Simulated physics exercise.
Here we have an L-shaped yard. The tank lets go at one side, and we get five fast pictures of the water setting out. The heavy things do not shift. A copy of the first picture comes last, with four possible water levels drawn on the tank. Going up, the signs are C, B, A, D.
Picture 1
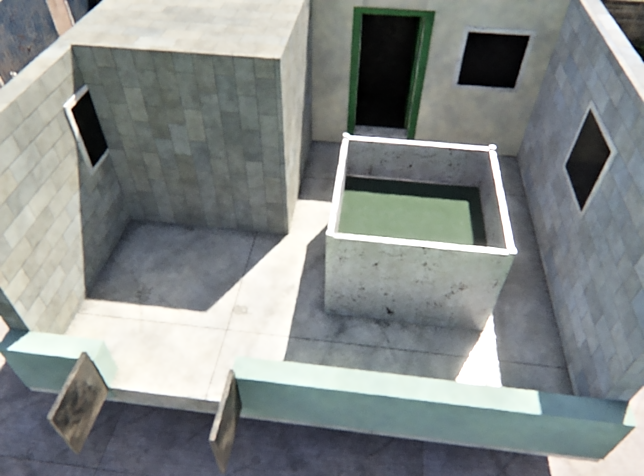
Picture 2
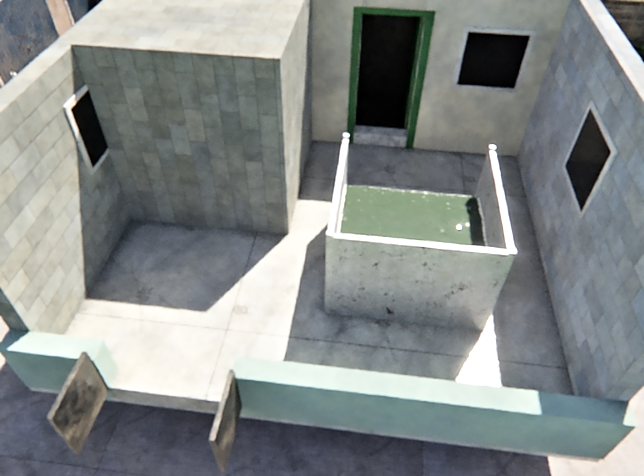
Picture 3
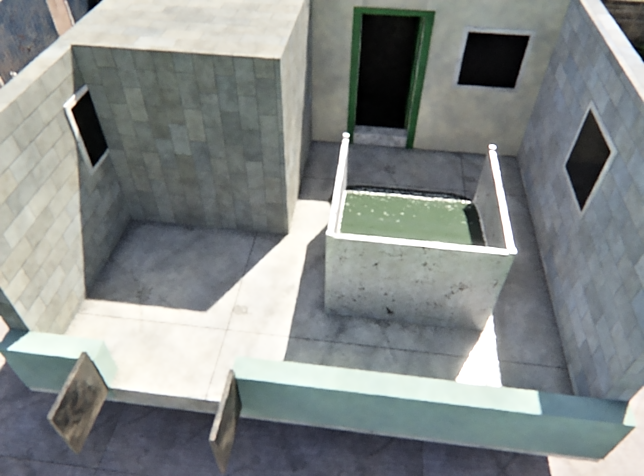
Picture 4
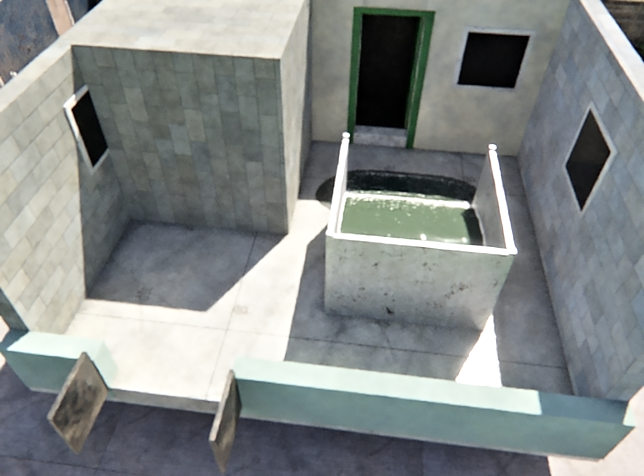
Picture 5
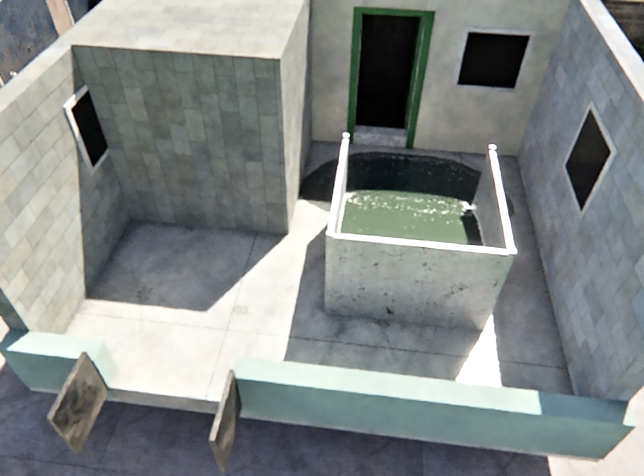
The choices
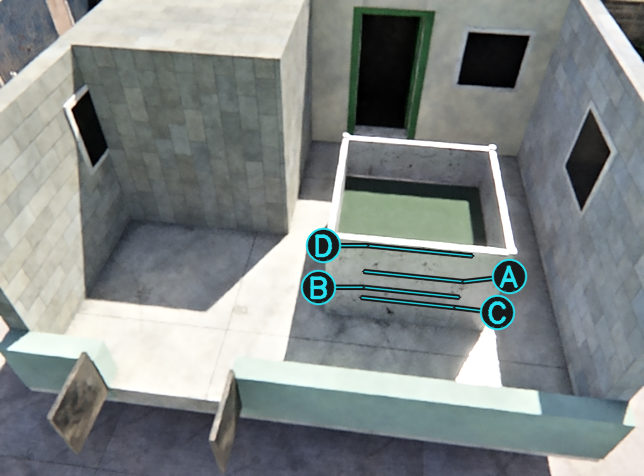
A pale concrete tank of green water stands right of centre in a walled, L-shaped yard, seen from above by a still camera. Behind it are a green-framed dark doorway and a dark window, with grey block walls either side and a low pale-teal wall in front, its gate open at left. The tank's back wall vanishes, and water pours out behind it, spreading darkly across the floor towards the doorway and leftward.
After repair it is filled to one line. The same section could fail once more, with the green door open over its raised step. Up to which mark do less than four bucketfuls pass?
It is C.
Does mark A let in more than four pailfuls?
Yes, it does.
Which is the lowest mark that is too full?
B.
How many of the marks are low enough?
One of the four.
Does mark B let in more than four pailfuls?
Yes.
In cyan, A at (413, 276); B at (410, 292); C at (408, 302); D at (419, 250); from the bottom up C, B, A, D.
With A, dozens of bucketfuls pour in.
With B, about 11 bucketfuls get in.
With C, a bucket or two gets in.
With D, dozens of bucketfuls pour in.
